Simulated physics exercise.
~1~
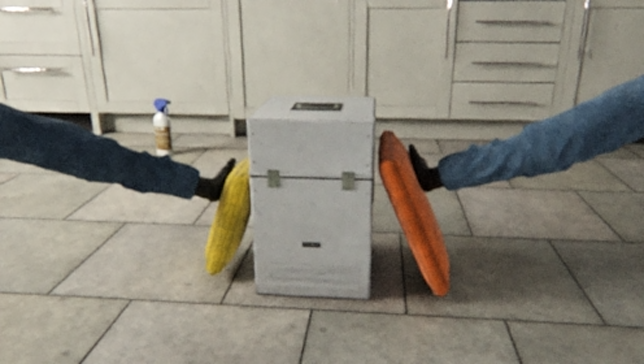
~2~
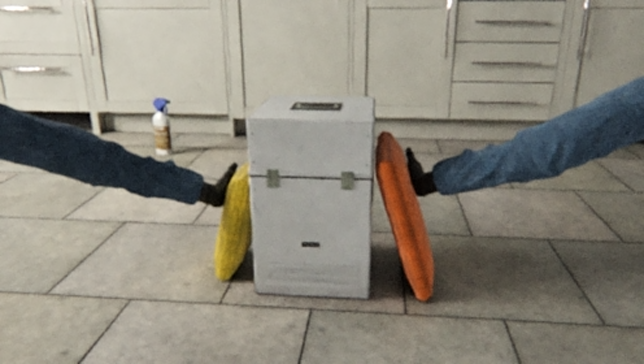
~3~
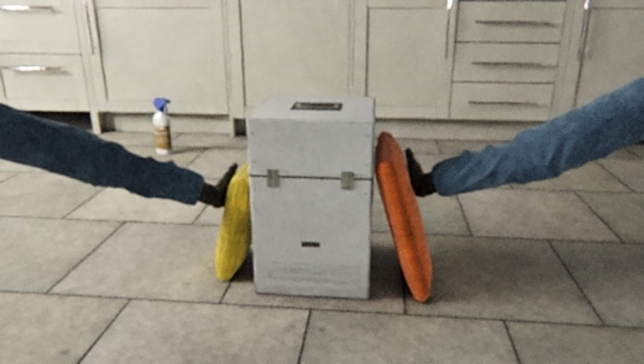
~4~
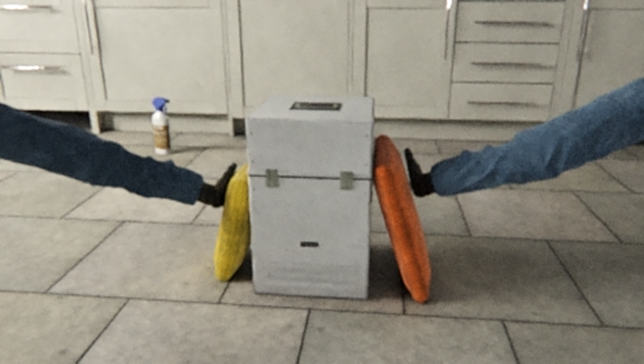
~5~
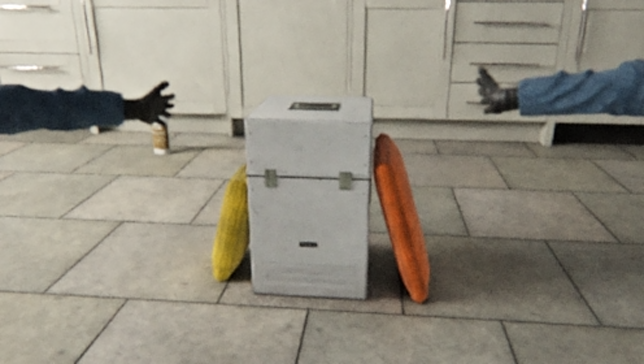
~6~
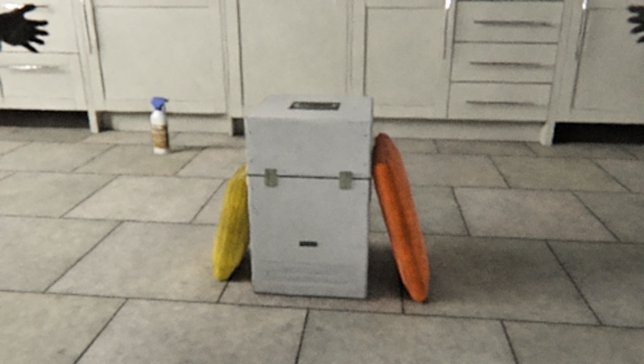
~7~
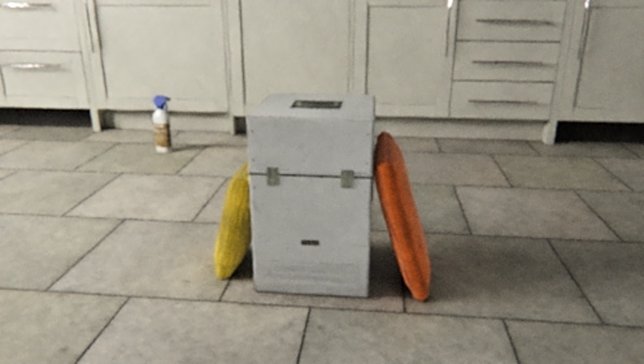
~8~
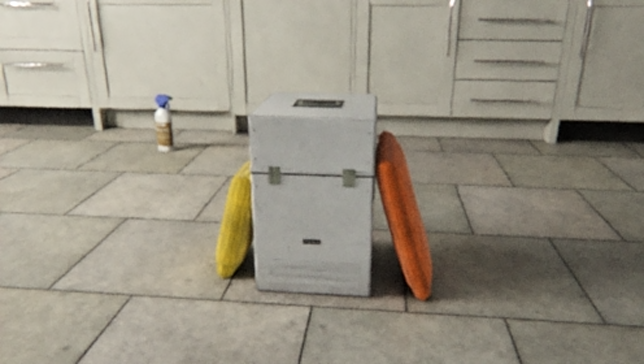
The video shows two gloved hands pressing a yellow soft bag and an orange pillow against opposite sides of a white chest on a tiled kitchen floor. The hands let go and withdraw to either side, and both soft items stay leaning against the chest.
